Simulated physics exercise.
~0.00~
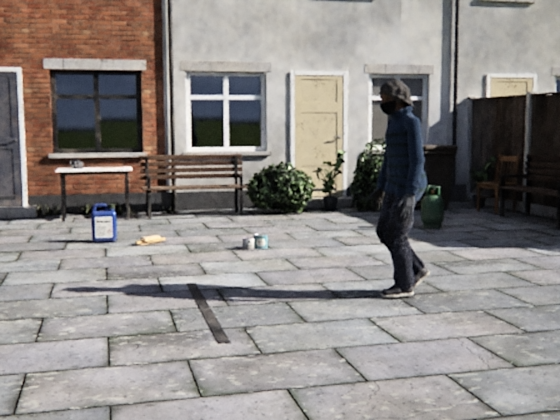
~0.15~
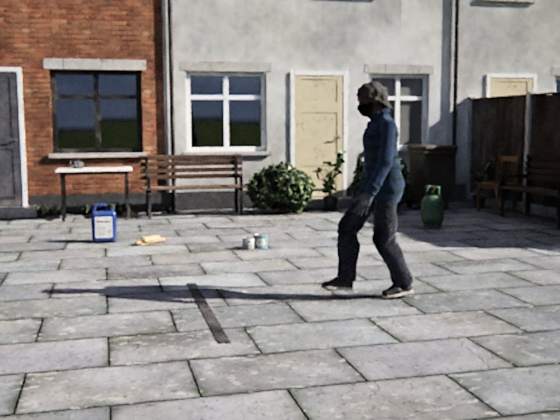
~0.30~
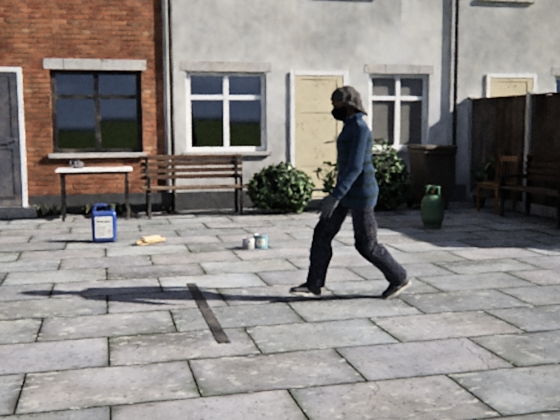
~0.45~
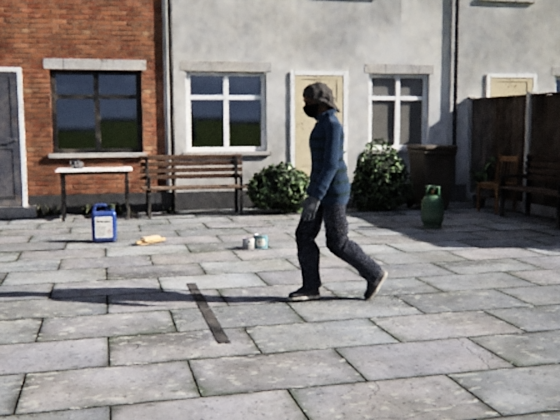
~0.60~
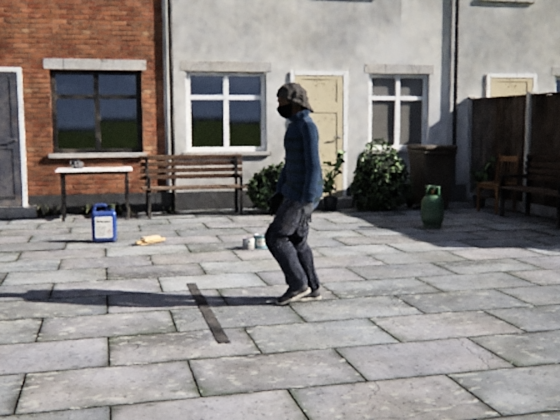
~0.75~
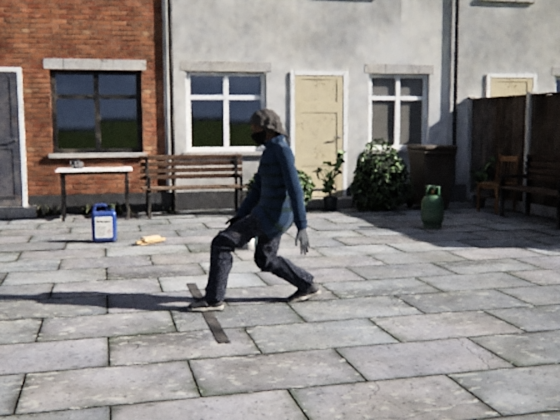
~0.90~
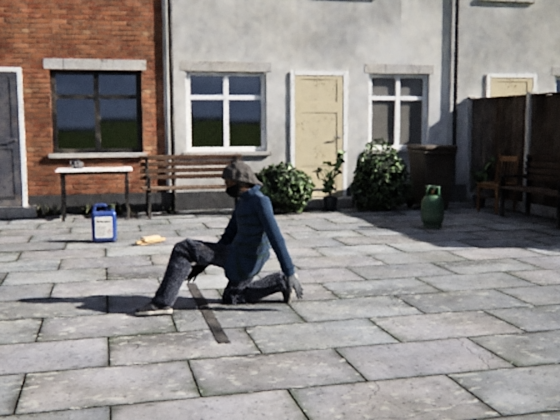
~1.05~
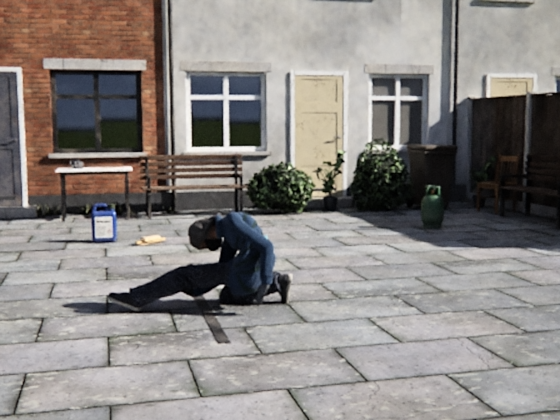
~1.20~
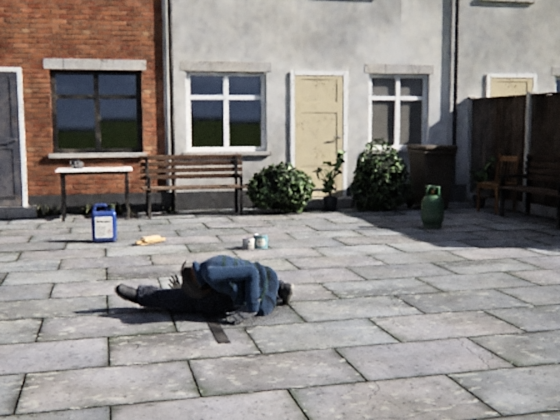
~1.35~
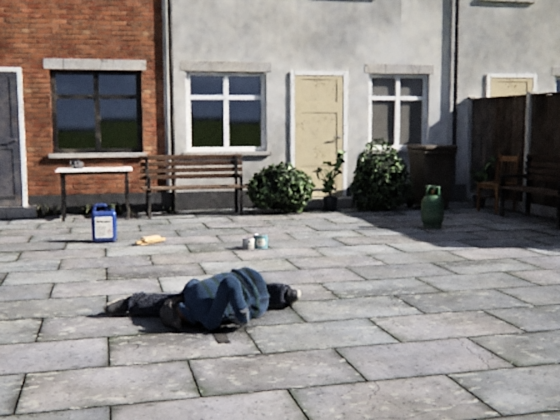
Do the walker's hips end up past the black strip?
No, the walker's hips come down short of the black strip and stay on the side the walker came from.
